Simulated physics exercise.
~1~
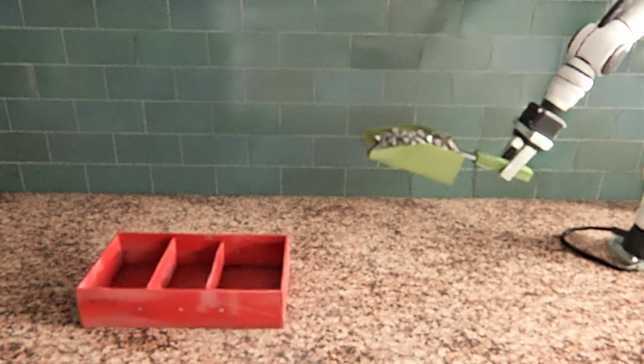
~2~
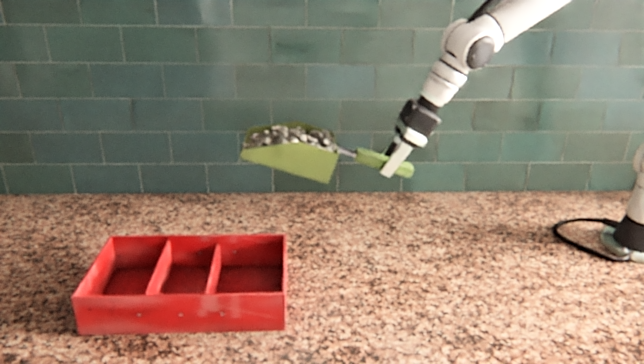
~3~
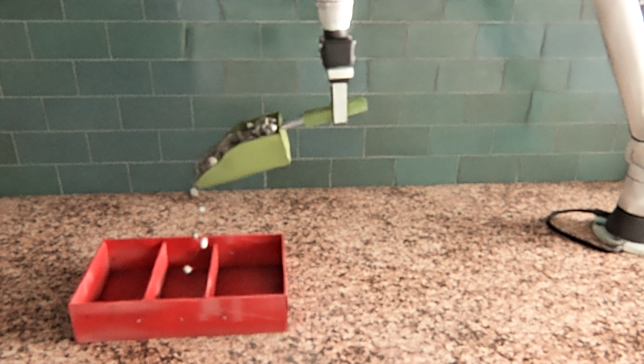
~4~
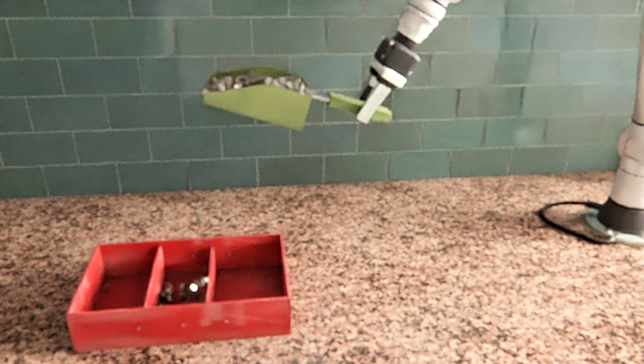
The video shows a robot arm carrying a green scoop of small pebbles left over a red three-part box, tipping it so some pebbles fall, then tilting it back and raising it, leaving a small pile in the middle part and most pebbles still in the scoop.
